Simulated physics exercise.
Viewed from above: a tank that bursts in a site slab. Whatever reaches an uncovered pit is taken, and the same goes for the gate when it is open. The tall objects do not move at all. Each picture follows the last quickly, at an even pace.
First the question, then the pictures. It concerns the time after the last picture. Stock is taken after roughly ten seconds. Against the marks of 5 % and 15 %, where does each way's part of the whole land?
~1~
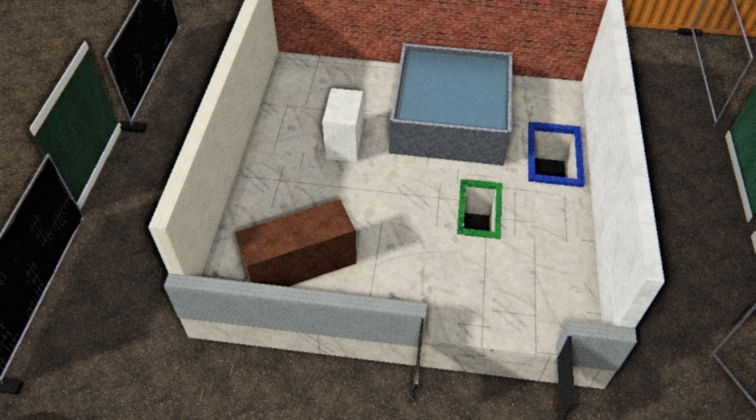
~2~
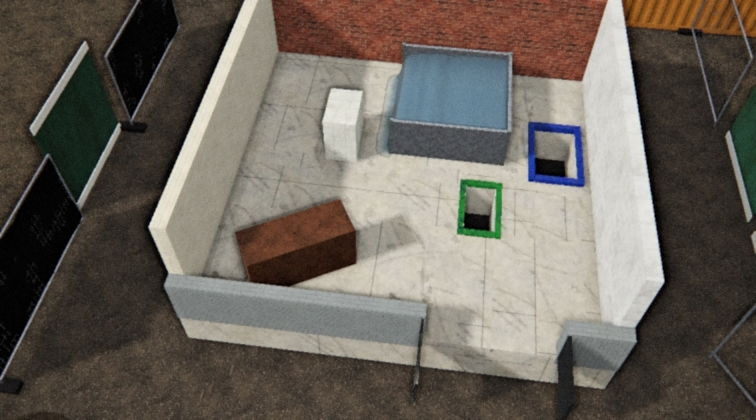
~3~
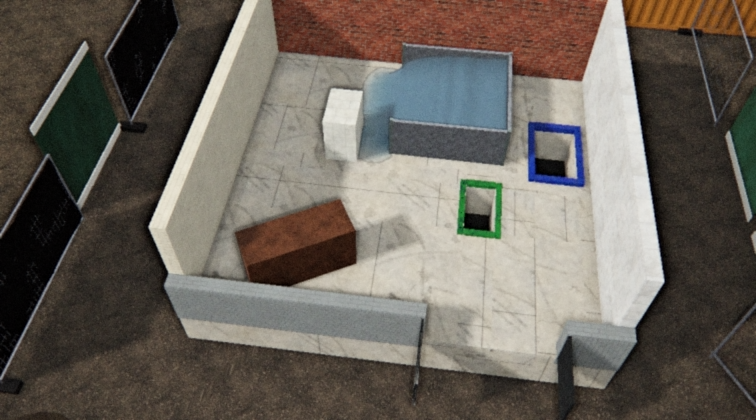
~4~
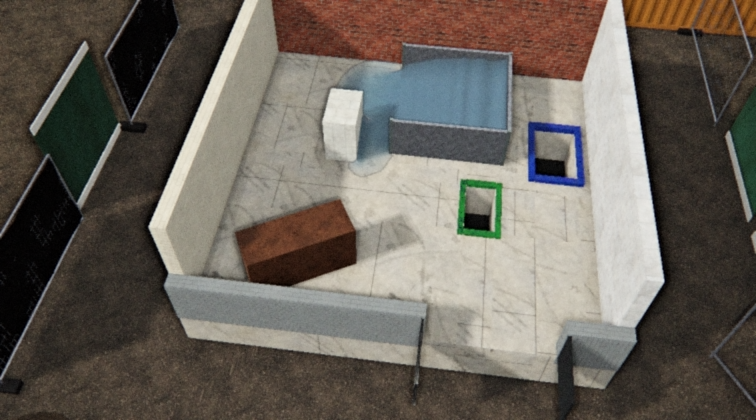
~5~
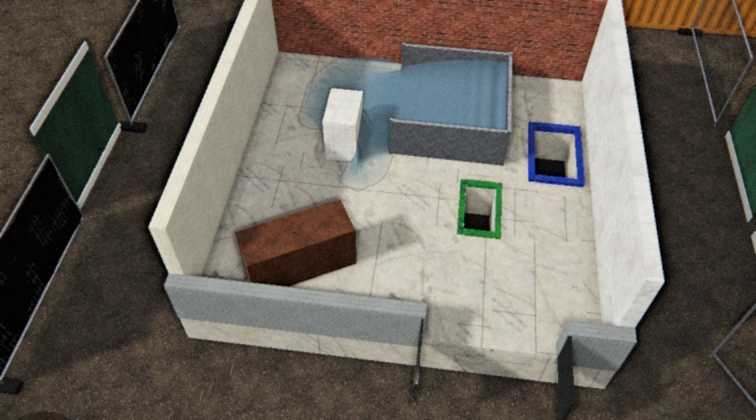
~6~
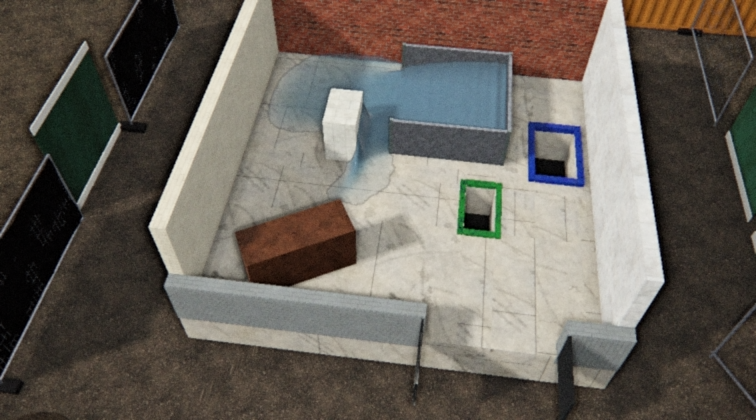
The gate lands between 5 and 15 %; the blue pit lands below 5 %; the green pit lands between 5 and 15 %.
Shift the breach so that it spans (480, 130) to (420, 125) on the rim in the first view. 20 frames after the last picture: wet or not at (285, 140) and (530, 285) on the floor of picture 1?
Well, the first place ends up left untouched, and the second one left untouched.
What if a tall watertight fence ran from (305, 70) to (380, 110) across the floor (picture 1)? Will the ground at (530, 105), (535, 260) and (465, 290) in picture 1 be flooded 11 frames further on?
In the order you listed them: Unsoaked, unsoaked, soaked.
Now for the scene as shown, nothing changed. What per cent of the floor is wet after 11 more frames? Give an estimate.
Roughly 55 per cent.
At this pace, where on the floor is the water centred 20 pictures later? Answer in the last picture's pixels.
(350, 138).
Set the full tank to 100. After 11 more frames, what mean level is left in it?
32 percent or thereabouts.
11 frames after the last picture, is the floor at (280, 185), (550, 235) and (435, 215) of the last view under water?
Soaked, spared, soaked.
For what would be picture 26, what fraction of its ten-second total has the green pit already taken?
Roughly 0 per cent.
A moment on, water covers 35 % of the floor; the gate 0 %, the blue pit 0 %, the green pit 0 %.
Next, water covers 55 % of the floor; the gate 0 %, the blue pit 0 %, the green pit 0 %.
Then, water covers 65 % of the floor; the gate 1 %, the blue pit 0 %, the green pit 0 %.
Later, water covers 85 % of the floor; the gate 5 %, the blue pit 0 %, the green pit 1 %.
In the end, water covers 95 % of the floor; the gate 9 %, the blue pit 1 %, the green pit 7 %.
